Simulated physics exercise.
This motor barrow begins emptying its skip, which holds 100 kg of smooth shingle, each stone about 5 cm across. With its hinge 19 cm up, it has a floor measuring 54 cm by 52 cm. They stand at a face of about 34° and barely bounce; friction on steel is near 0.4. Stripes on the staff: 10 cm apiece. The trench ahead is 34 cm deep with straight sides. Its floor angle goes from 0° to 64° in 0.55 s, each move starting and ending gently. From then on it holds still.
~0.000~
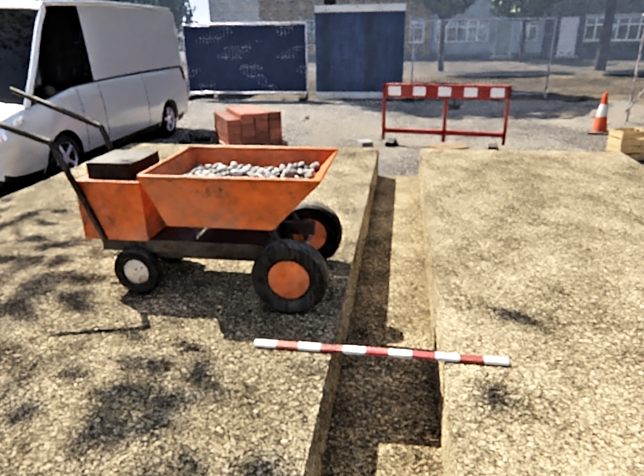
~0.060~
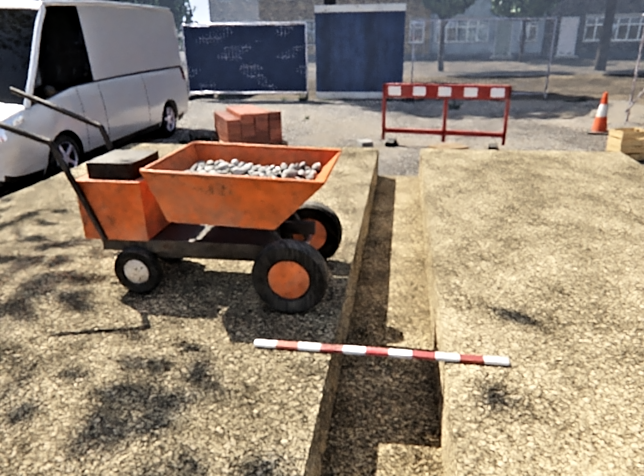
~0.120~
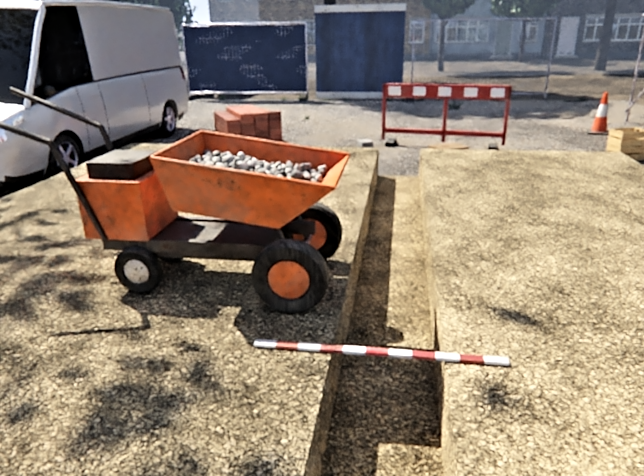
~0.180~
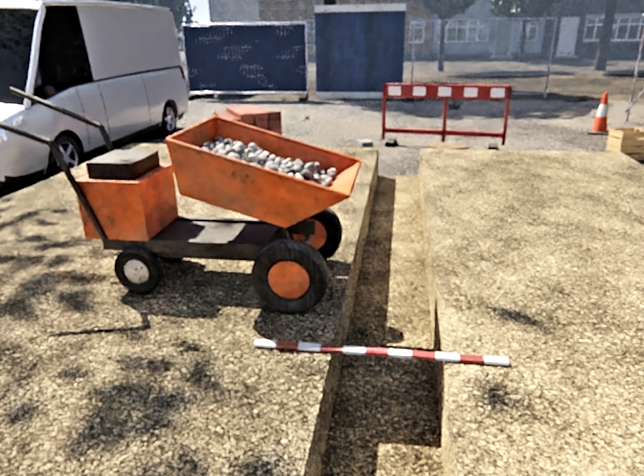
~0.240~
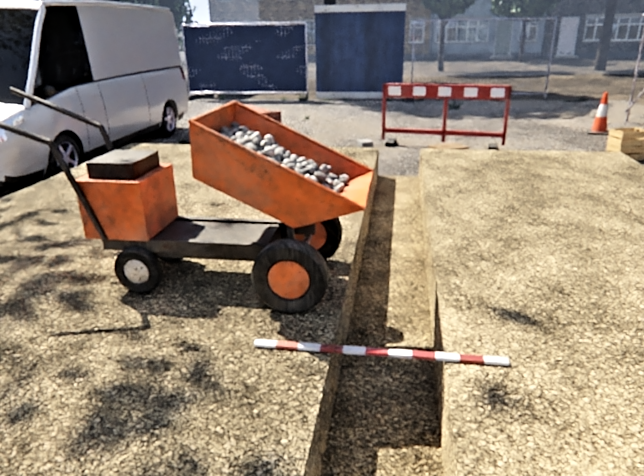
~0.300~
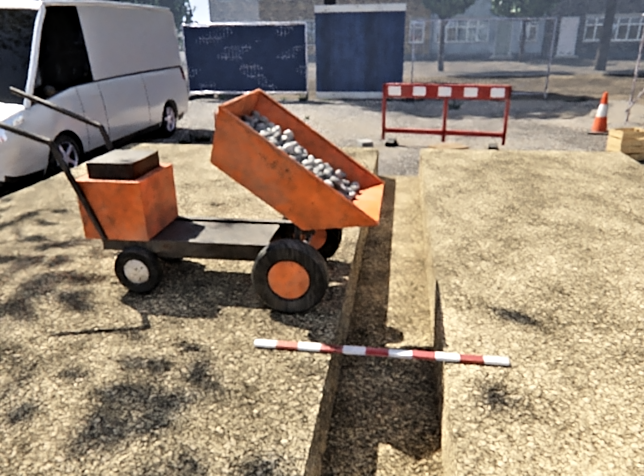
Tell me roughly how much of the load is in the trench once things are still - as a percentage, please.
I would put it at 32 %.
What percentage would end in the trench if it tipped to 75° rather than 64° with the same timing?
In that case some 35 per cent.
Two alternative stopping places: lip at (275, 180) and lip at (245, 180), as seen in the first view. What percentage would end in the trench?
Result: Close to 75 then close to 100 per cent.
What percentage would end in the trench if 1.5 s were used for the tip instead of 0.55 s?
Close to 55 percent, then.
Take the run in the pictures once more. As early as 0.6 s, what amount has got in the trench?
Some 15 per cent.
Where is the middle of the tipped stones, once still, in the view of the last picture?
Somewhere near pixel (478, 290).
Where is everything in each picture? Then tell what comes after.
In the first frame, lip at (320, 182), floor tilted 0°, highest stones at (273, 170).
In the second frame, lip at (324, 183), floor tilted 2°, highest stones at (220, 168); the stones move at 0.5 m/s on average.
In the third frame, lip at (335, 188), floor tilted 8°, highest stones at (216, 159); the stones move at 1.0 m/s on average.
In the fourth frame, lip at (349, 196), floor tilted 16°, highest stones at (220, 146); the stones move at 1.3 m/s on average.
In the fifth frame, lip at (364, 209), floor tilted 26°, highest stones at (233, 133); the stones move at 1.5 m/s on average.
In the sixth frame, the skip is at 36°, its lip at (378, 224); the top of the load is at (251, 121); the stones move at 1.6 m/s on average.
After 0.4 s the floor is at 54°; 100 % in the skip; the foremost stones are at (371, 220).
After 0.6 s the floor is at 64°; 85 % in the skip, 13 % in the trench, 2 % past the trench; the foremost stones are at (448, 272).
After 1.0 s the floor is at 64°; 16 % in the skip, 18 % in the trench, 66 % past the trench; the foremost stones are at (590, 292).
After 3.0 s the floor is at 64°; 0 % in the skip, 32 % in the trench, 68 % past the trench; the foremost stones are past the picture's edge.
